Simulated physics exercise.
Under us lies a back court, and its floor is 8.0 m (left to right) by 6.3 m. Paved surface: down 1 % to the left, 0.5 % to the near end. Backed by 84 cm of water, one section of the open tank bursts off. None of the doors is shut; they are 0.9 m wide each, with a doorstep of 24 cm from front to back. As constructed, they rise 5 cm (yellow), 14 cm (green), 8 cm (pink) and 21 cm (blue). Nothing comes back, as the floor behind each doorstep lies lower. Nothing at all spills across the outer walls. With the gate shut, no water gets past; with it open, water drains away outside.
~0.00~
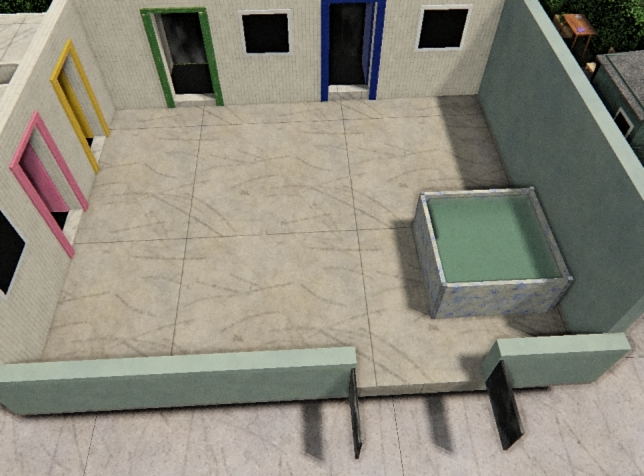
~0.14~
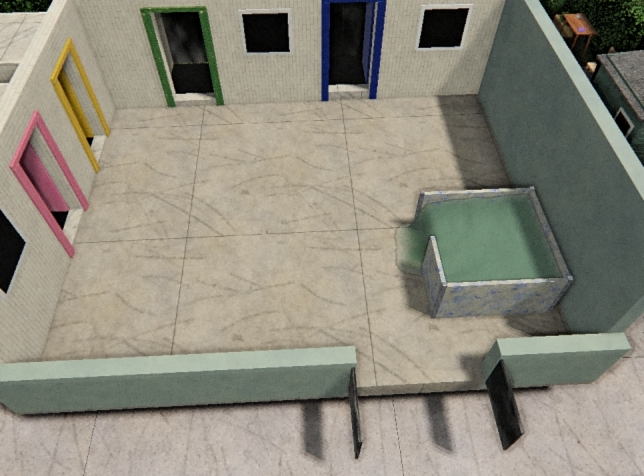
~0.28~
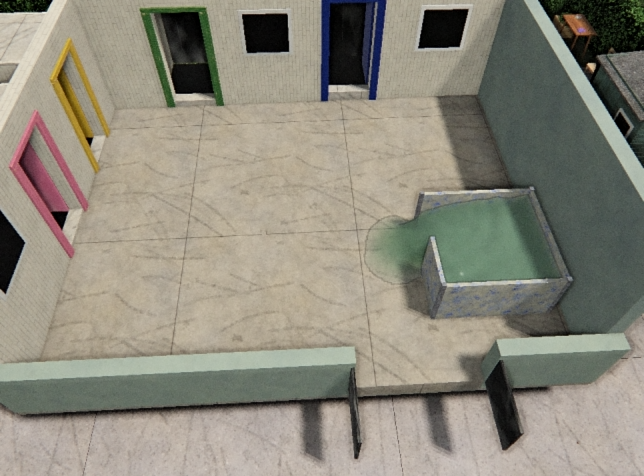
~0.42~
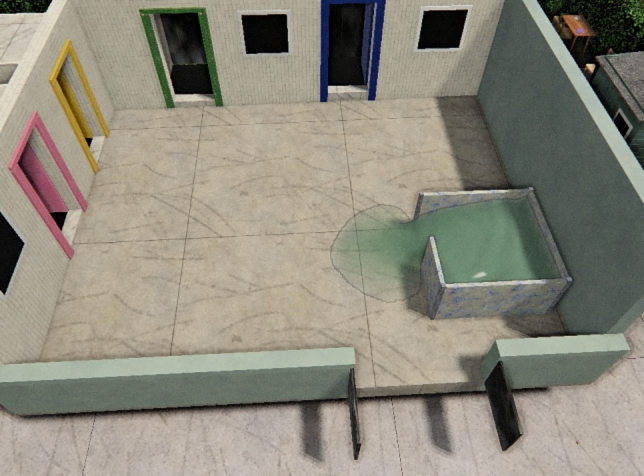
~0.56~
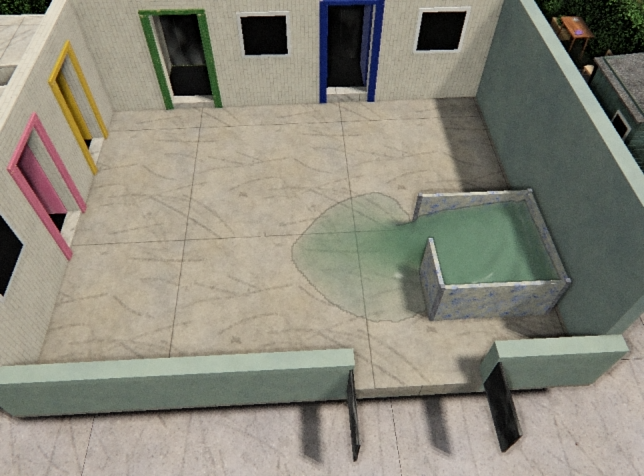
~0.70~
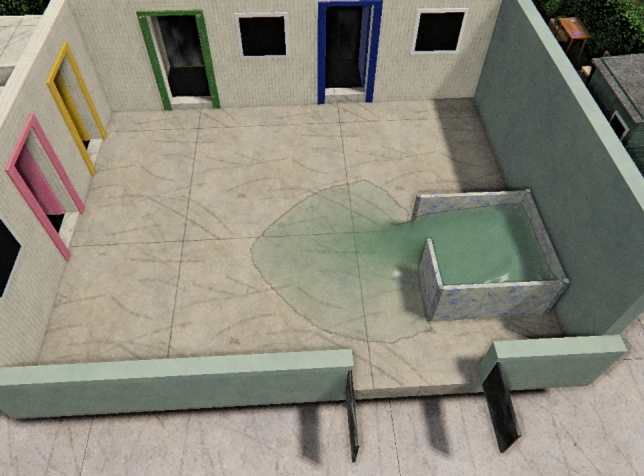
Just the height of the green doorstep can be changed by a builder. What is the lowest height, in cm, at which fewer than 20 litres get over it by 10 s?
6 cm.
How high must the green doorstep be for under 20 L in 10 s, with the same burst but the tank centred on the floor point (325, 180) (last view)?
At least roughly 12.5 cm high.
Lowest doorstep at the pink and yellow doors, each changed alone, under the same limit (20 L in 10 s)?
About 13.5 cm at pink and 11.0 cm at yellow.
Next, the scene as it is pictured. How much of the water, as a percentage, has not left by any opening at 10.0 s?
About 90 %.
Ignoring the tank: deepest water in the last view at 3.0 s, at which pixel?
Near (28, 393).
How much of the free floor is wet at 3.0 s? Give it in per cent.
Roughly 65 percent of the floor.
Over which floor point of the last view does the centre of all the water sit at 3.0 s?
The water's centre is at about (304, 253).
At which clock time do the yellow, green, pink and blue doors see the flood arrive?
Door yellow: 2.4 seconds; door green: 2.4 seconds; door pink: 1.8 seconds; door blue: 3.0 seconds.
After 1.4 s water covers 35 % of the floor, deepest (38 cm) near (405, 250); it has not reached the green door.
After 3.0 s water covers 65 % of the floor, deepest (34 cm) near (28, 393); 9 cm at the green door, 0 litres in over its 14 cm doorstep.
After 10.0 s water covers 70 % of the floor, deepest (11 cm) near (42, 346); 7 cm at the green door, 0 litres in over its 14 cm doorstep.
At the green door as built, the water arrived by 2.5 s and peaked near 11 cm at 2.8 s.
With a doorstep of 5 cm, 35 litres would have come in within the 10 s; with 7 cm, 12 litres. So under 20 litres takes about 6 cm.
